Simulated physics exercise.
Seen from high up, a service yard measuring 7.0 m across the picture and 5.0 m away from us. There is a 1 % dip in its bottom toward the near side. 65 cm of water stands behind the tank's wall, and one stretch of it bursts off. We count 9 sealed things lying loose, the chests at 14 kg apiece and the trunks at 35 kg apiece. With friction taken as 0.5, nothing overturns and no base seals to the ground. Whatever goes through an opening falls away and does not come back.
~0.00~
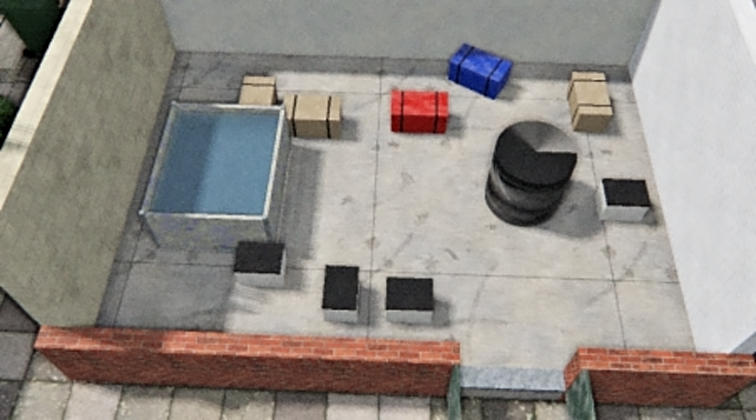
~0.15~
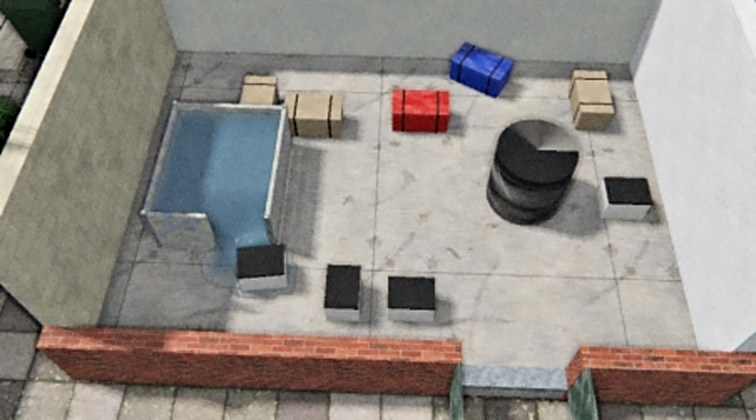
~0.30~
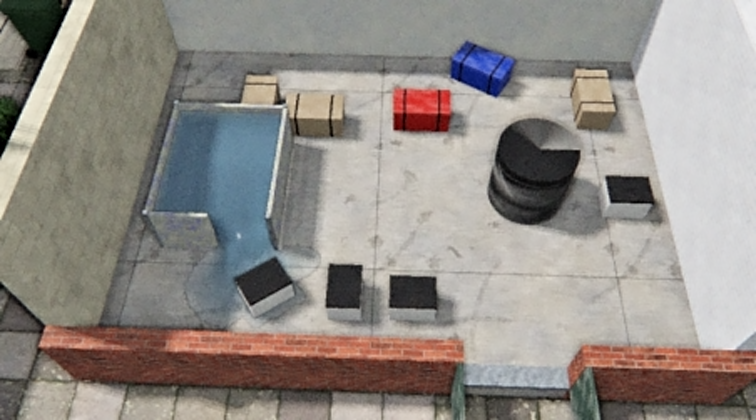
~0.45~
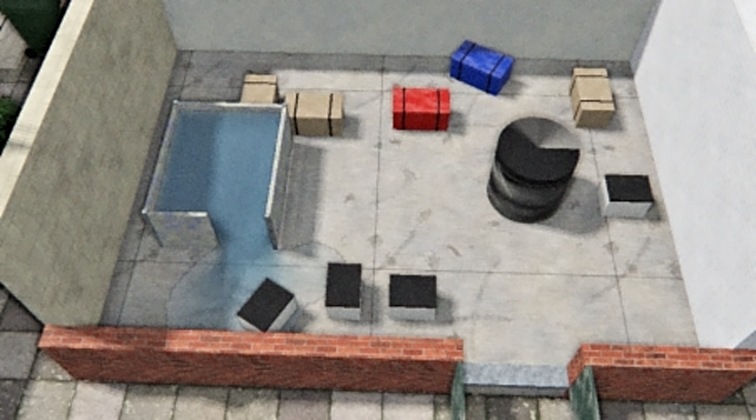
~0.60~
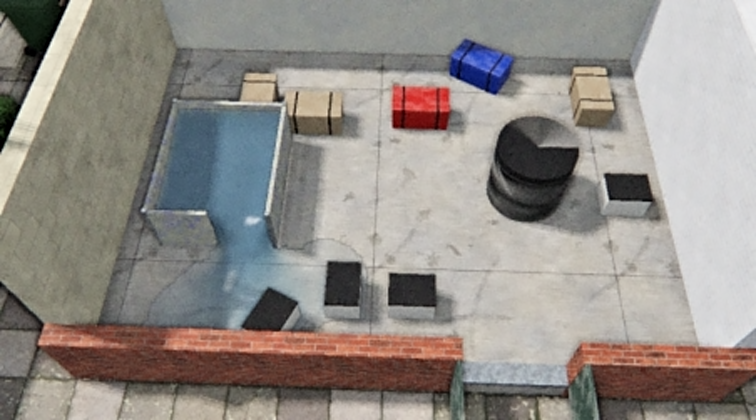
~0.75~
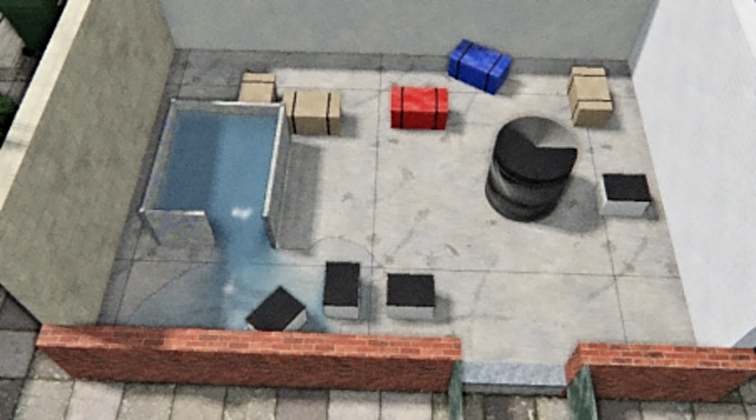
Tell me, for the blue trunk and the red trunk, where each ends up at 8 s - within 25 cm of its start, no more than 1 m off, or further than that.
My prediction: The blue trunk does not really move; the red trunk does not really move.
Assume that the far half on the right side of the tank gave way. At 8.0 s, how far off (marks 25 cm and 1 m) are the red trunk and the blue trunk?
If so, the red trunk is washed away, the blue trunk is washed away.
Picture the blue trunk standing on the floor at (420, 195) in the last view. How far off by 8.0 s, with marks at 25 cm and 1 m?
I'd say it does not really move.
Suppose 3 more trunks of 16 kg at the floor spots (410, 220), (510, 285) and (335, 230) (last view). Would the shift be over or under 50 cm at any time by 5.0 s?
Order as asked - not as far, farther, not as far.
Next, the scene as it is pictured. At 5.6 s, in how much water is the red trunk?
Roughly 1 cm.
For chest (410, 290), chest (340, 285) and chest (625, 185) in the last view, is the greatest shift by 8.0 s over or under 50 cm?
Beyond the limit, then beyond the limit, then beyond the limit.
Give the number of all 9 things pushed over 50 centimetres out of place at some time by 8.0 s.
The tally stands at 4.
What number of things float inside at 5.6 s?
At that time the total is 2.
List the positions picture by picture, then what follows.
The first frame shows the blue trunk at (481, 62), on the bottom; the red trunk at (420, 103) rests on the ground; 2.4 m2 under water; 0 of 9 have shifted.
The second frame shows the blue trunk at (482, 60), on the bottom; the red trunk at (421, 102) rests on the ground; 2.8 m2 under water; 1 of 9 have shifted.
The third frame shows the blue trunk at (483, 59), on the bottom; the red trunk at (422, 101), on the bottom; water covers 3.4 m2; 1 of 9 have shifted.
The fourth frame shows the blue trunk at (483, 58), on the bottom; the red trunk at (421, 100) rests on the ground; 4.4 m2 under water; 1 of 9 have shifted.
The fifth frame shows the blue trunk at (482, 57), on the bottom; the red trunk at (421, 98) rests on the ground; 4.9 m2 under water; 1 of 9 have shifted.
The sixth frame shows the blue trunk at (481, 57), on the bottom; the red trunk at (419, 99) rests on the ground; water covers 5.3 m2; 1 of 9 have shifted.
After 1.6 s the blue trunk is near (481, 57), 0.0 m from its start, aground; the red trunk is near (419, 99), 0.0 m from its start, aground; 0 of 9 are out; 1 afloat.
After 3.6 s the blue trunk is near (481, 57), 0.0 m from its start, aground; the red trunk is near (419, 99), 0.0 m from its start, aground; 0 of 9 are out; 0 afloat.
After 5.6 s the blue trunk is near (481, 57), 0.0 m from its start, aground; the red trunk is near (419, 99), 0.0 m from its start, aground; 0 of 9 are out; 2 afloat.
After 8.0 s the blue trunk is near (481, 57), 0.0 m from its start, aground; the red trunk is near (419, 99), 0.0 m from its start, aground; 0 of 9 are out; 2 afloat.
